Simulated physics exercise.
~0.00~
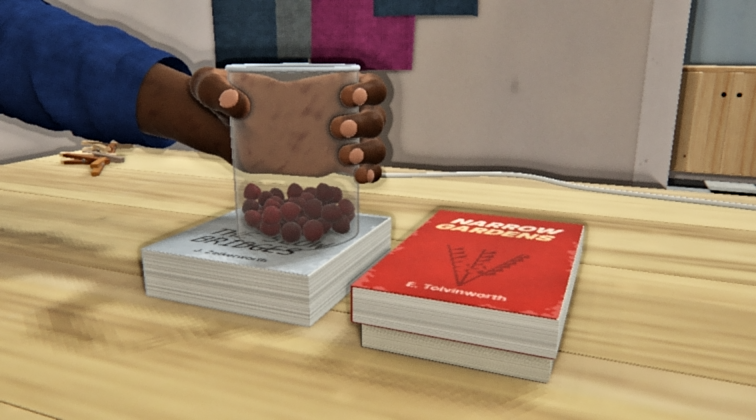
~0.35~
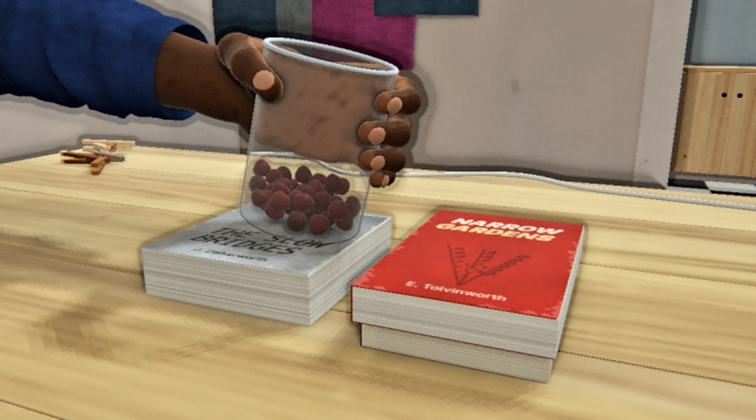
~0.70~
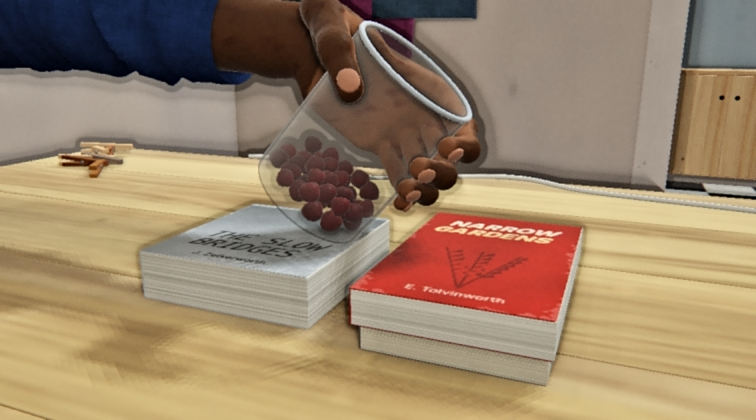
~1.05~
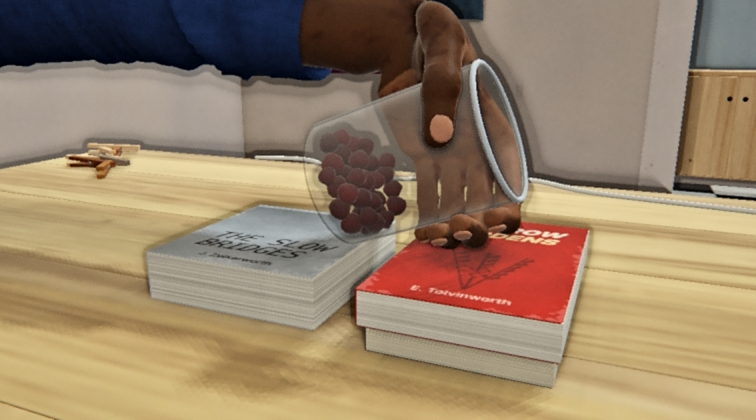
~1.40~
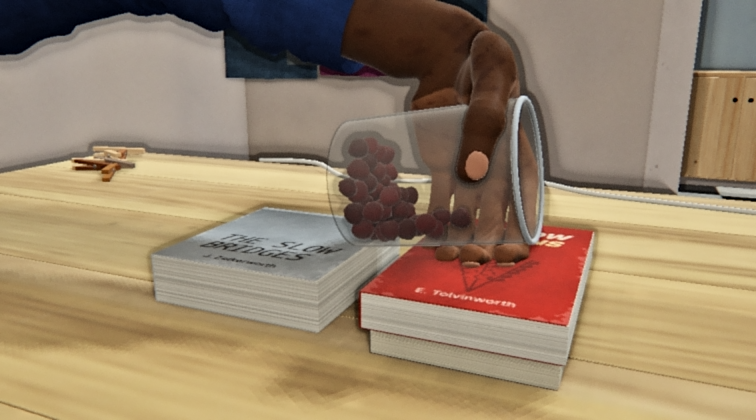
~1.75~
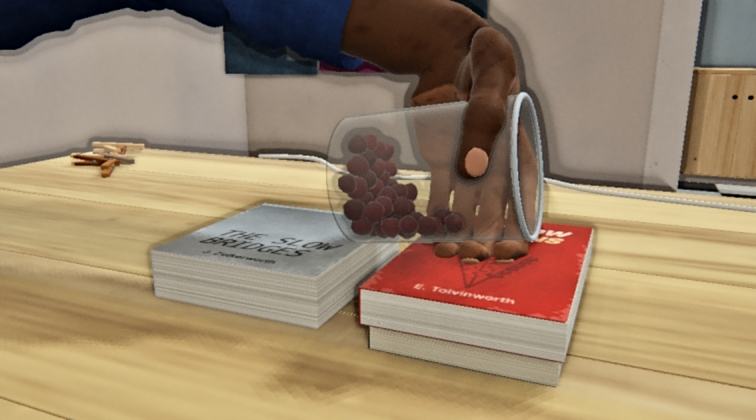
Hand tipping a clear glass of dark red berries rightward onto its side above a red book, the berries staying inside.
